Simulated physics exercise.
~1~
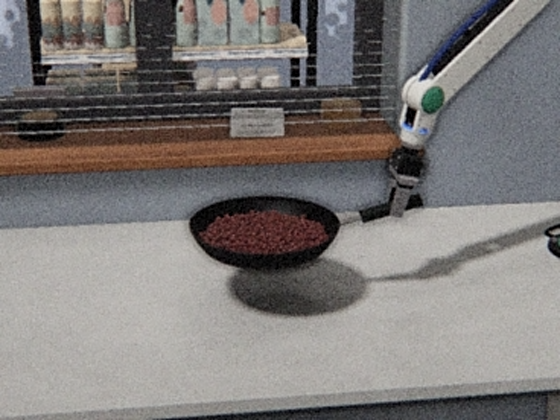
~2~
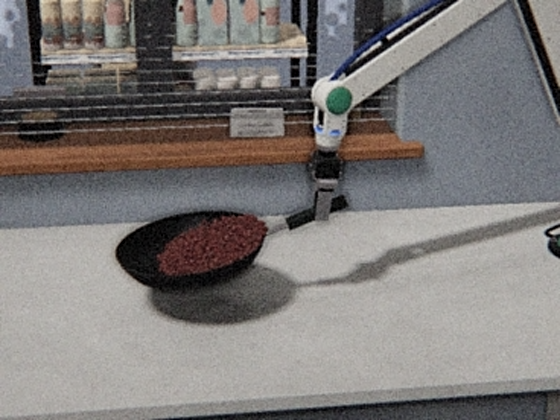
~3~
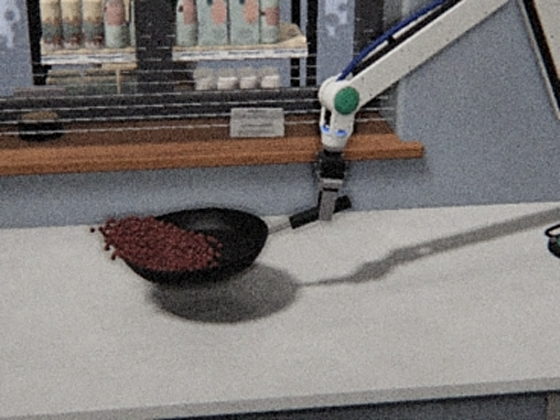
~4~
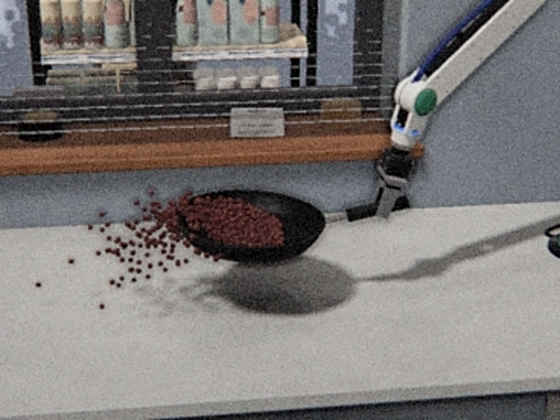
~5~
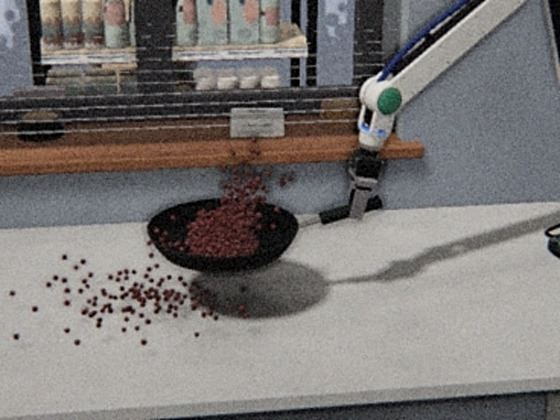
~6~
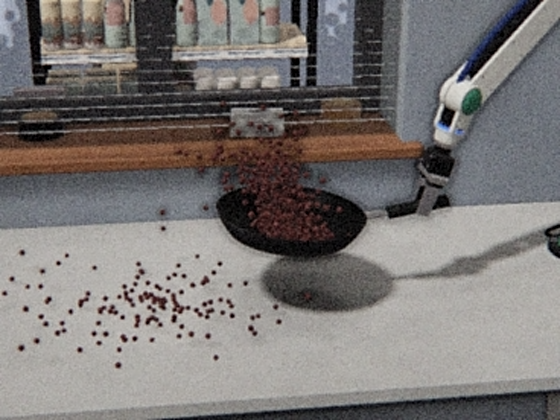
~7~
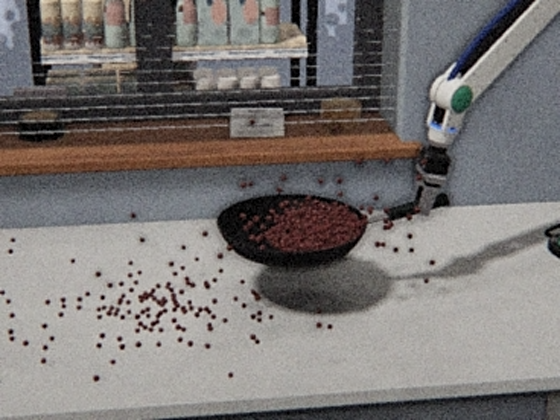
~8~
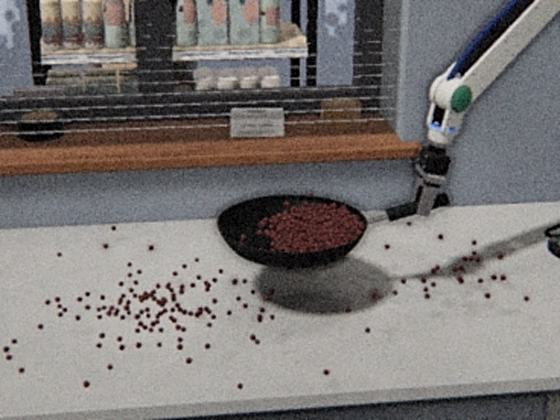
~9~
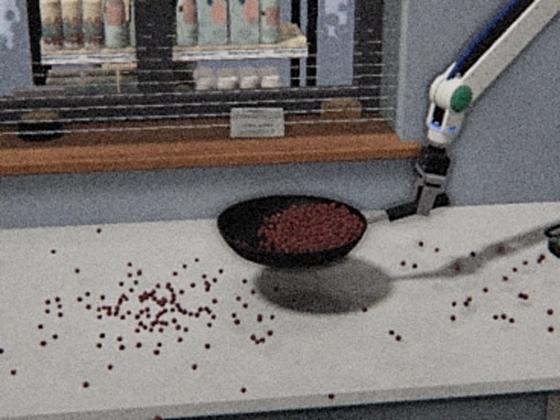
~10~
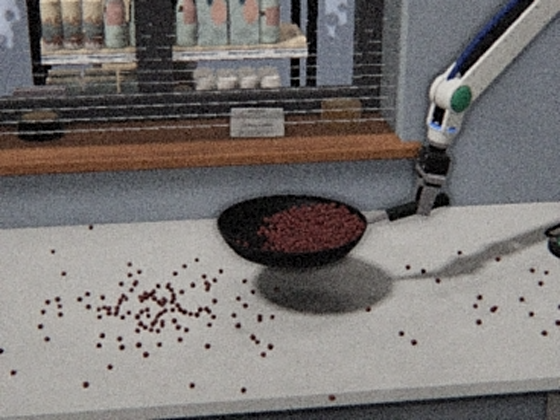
A robot arm at the right holds a black frying pan heaped with small dark red beads above a pale grey table, seen from a still view in front, with a wooden sill and a shelf of bottles behind blinds at the back. The arm swings the pan left, and the beads slide to its left rim and spill over. It pulls right, then left, then right again, scattering beads across the table and tossing others upward. Some drop back into the pan, while a few land at the right. The pan stops, still holding most beads, with many strewn at the left.
